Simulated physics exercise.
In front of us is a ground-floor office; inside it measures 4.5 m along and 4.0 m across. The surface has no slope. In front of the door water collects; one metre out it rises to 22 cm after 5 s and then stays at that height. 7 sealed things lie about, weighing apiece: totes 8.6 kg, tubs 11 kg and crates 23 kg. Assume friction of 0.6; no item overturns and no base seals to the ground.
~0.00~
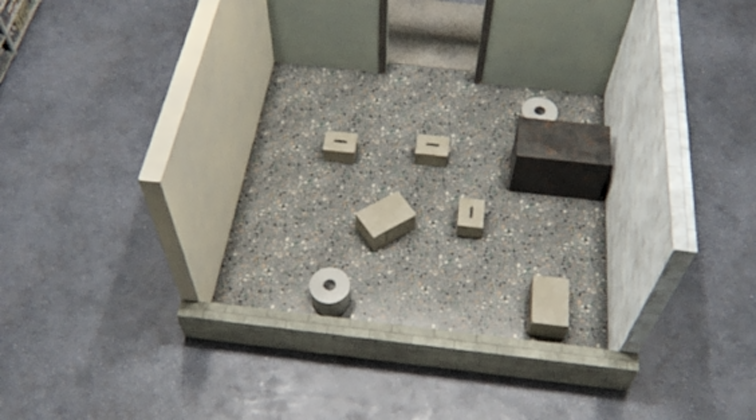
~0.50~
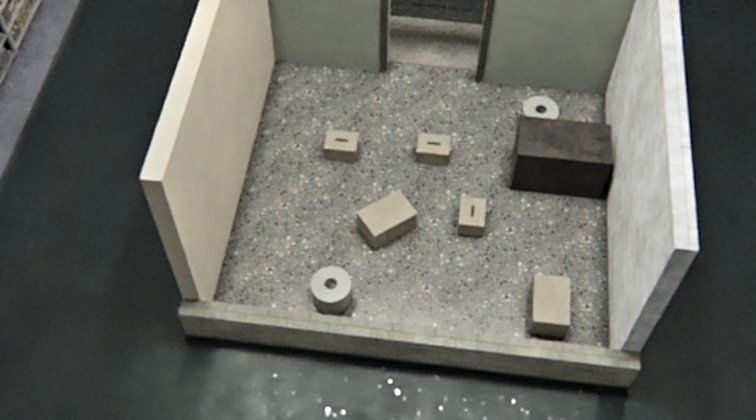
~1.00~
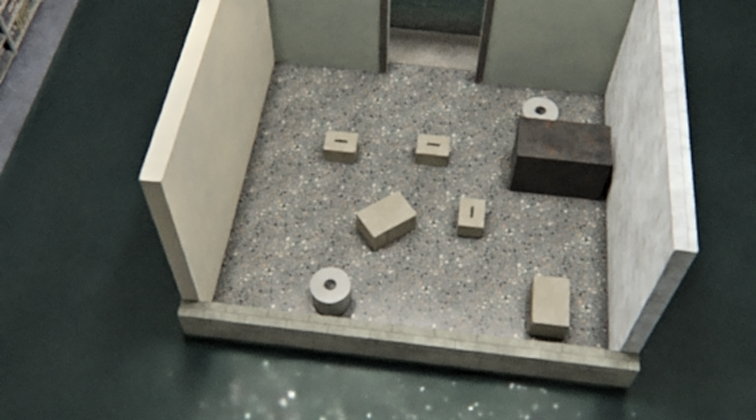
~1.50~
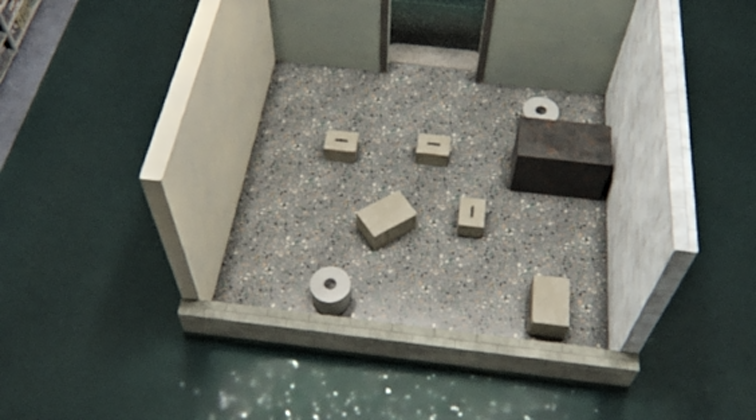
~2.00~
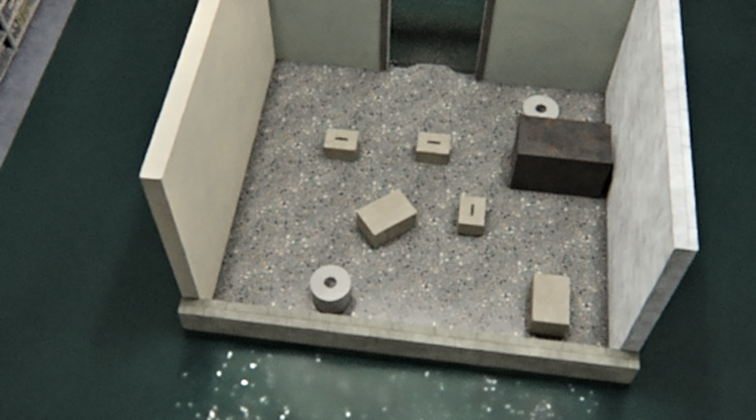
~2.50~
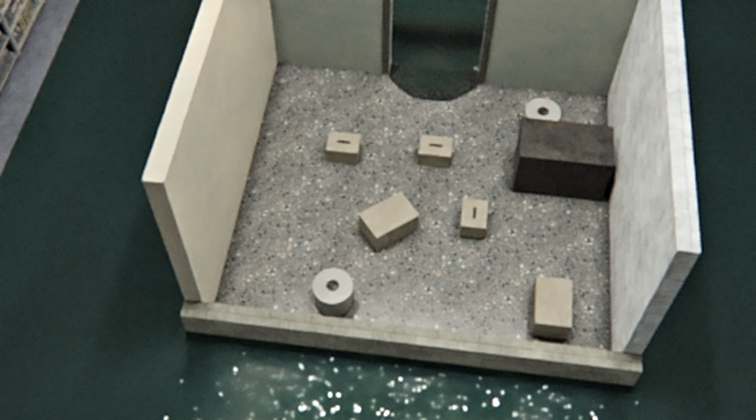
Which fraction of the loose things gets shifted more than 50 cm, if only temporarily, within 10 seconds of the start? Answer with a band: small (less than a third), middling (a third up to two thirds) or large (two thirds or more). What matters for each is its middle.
Middling.
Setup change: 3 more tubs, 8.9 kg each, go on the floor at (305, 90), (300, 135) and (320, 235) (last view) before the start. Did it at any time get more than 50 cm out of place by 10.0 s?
Order as asked - falls below the limit, falls below the limit, exceeds the limit.
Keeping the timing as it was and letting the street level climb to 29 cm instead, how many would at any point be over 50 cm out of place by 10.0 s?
The answer would then be 5.
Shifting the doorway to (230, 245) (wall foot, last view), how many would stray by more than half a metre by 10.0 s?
In that case the number is 3.
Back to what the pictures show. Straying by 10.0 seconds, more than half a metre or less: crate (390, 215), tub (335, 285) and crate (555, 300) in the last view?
Within, within, within.
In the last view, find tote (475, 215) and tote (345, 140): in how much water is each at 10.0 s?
Depths: Near 11 cm, then near 8 cm.
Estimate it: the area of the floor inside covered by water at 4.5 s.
Wet area: Approx. 4.5 m2.
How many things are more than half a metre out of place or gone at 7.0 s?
Tally at that time: 1.
After 3.5 s 0 of 7 are over 50 cm from their spots; 0 afloat.
After 4.5 s 0 of 7 are over 50 cm from their spots; 0 afloat.
After 7.0 s 1 of 7 are over 50 cm from their spots; 0 afloat.
After 10.0 s 3 of 7 are over 50 cm from their spots, and 3 have been at some point; 5 afloat.
